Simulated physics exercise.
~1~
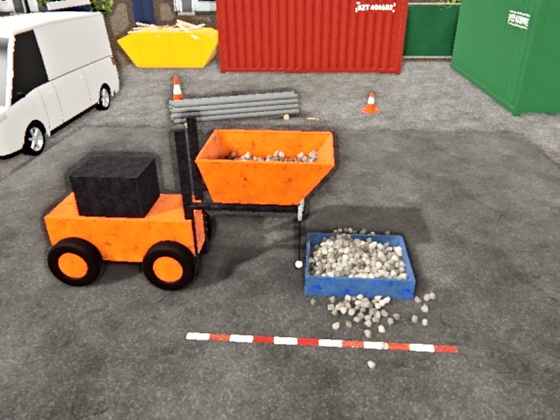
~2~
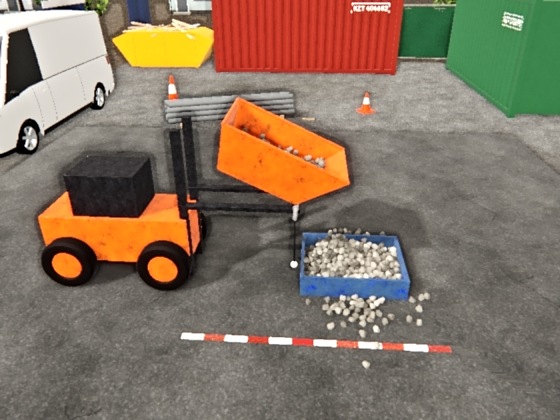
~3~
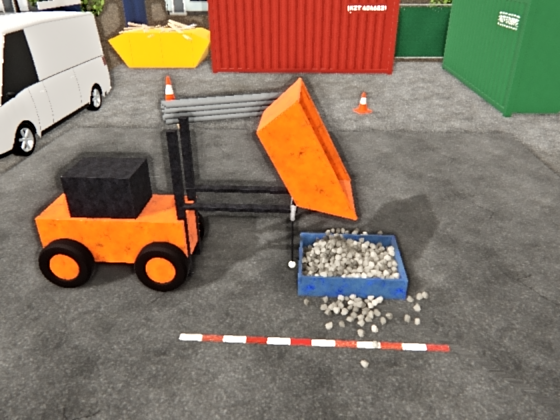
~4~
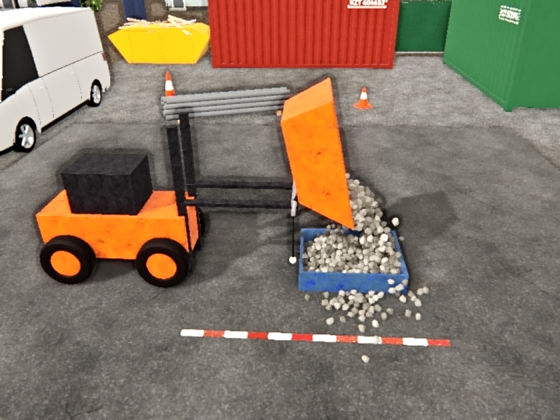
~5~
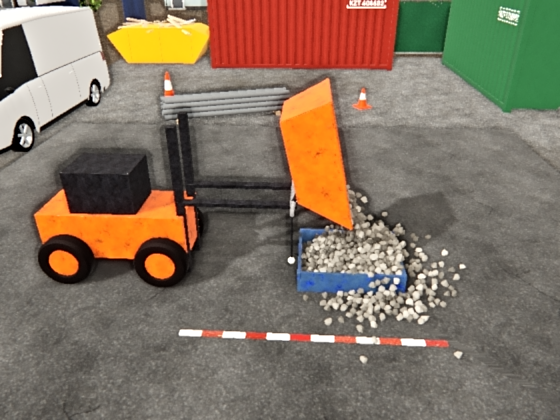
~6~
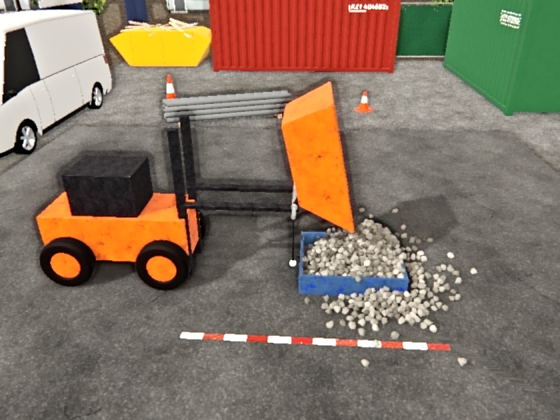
We see an orange fork truck tip its raised skip steeply to the right, pouring grey crushed stones onto the pile already in a blue bin. The stones heap up and spill over onto the ground, mostly at the right, while the skip stays tilted.
